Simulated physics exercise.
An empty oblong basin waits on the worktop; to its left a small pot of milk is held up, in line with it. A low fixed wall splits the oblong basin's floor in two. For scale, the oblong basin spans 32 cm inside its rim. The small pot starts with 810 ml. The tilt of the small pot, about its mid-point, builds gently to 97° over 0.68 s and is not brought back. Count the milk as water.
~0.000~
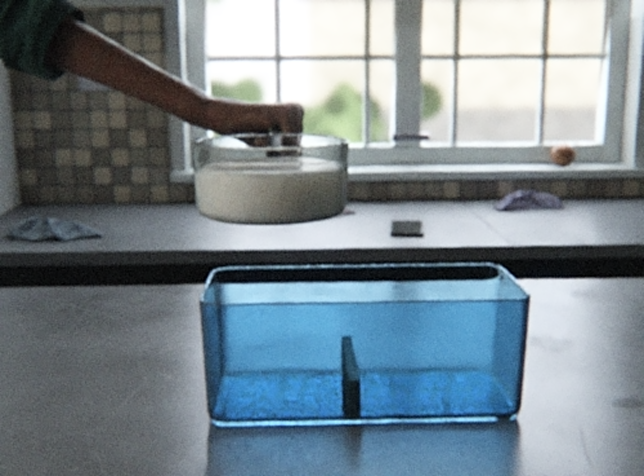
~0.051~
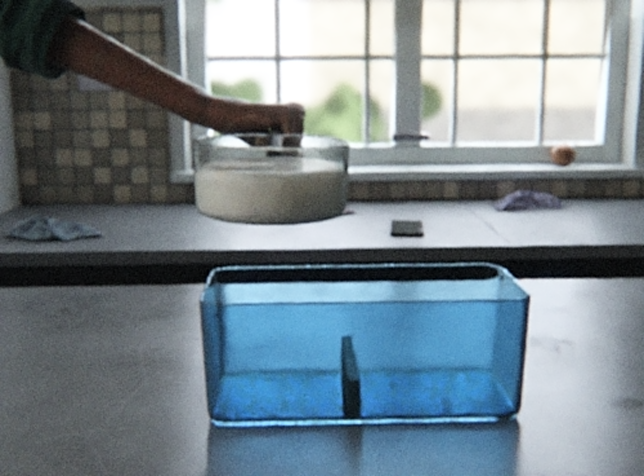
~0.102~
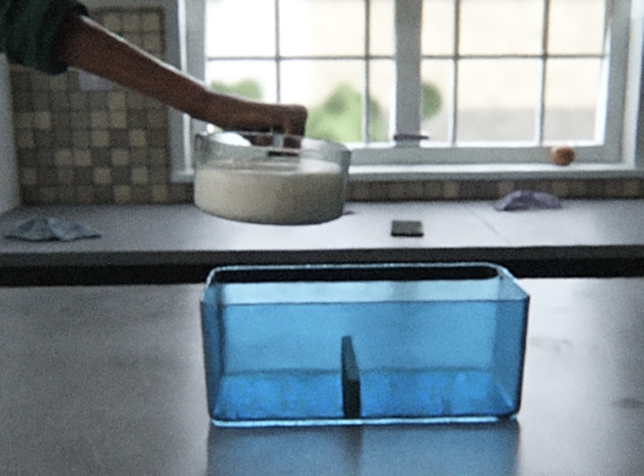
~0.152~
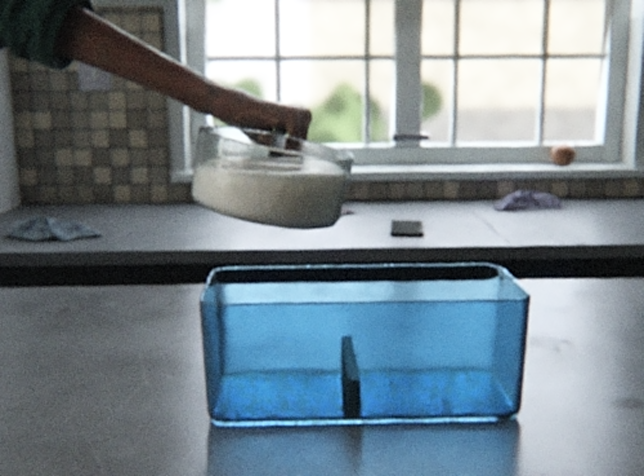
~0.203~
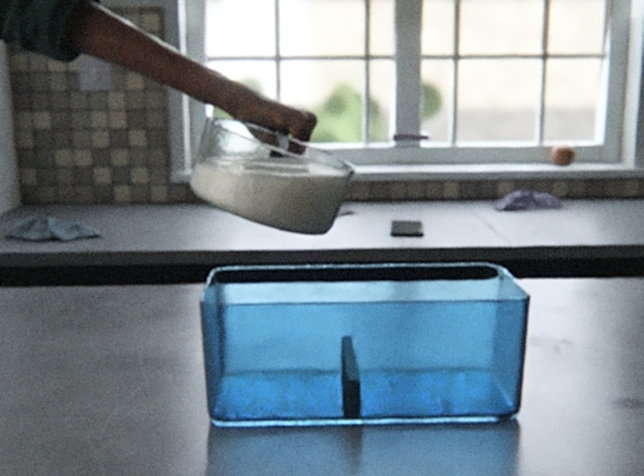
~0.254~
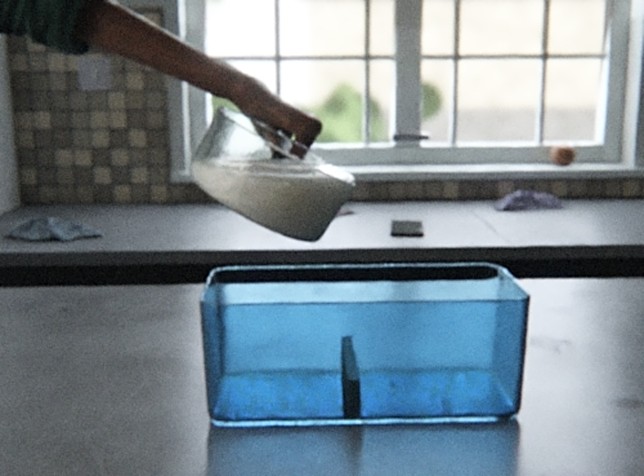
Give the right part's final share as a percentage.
About 85 per cent.
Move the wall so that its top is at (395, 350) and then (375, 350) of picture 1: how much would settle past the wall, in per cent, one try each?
In turn about 40 and 60 per cent.
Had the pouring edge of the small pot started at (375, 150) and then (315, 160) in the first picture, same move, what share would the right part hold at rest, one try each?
In turn about 90 and 55 per cent.
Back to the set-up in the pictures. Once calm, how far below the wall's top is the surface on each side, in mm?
Some 36 mm on the left and 12 mm on the right.
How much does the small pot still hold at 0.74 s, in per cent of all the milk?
About 10 per cent.
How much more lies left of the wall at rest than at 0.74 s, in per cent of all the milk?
Some 4 per cent.
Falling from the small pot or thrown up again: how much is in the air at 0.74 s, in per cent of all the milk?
Near 5 in a hundred.
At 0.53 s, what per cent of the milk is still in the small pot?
Near 34 in a hundred.
After 0.53 s the tilt is 86° and 34 per cent is still to pour, 0 is left of the wall and 30 right of it.
After 0.74 s the tilt is 97° and 10 per cent is still to pour, 11 is left of the wall and 74 right of it.
After 0.95 s the tilt is 97° and 2 per cent is still to pour, 14 is left of the wall and 82 right of it.
After 1.18 s the tilt is 97° and 0 per cent is still to pour, 14 is left of the wall and 85 right of it.
In the end 15 per cent lies left of the wall, 85 right of it and 1 outside.
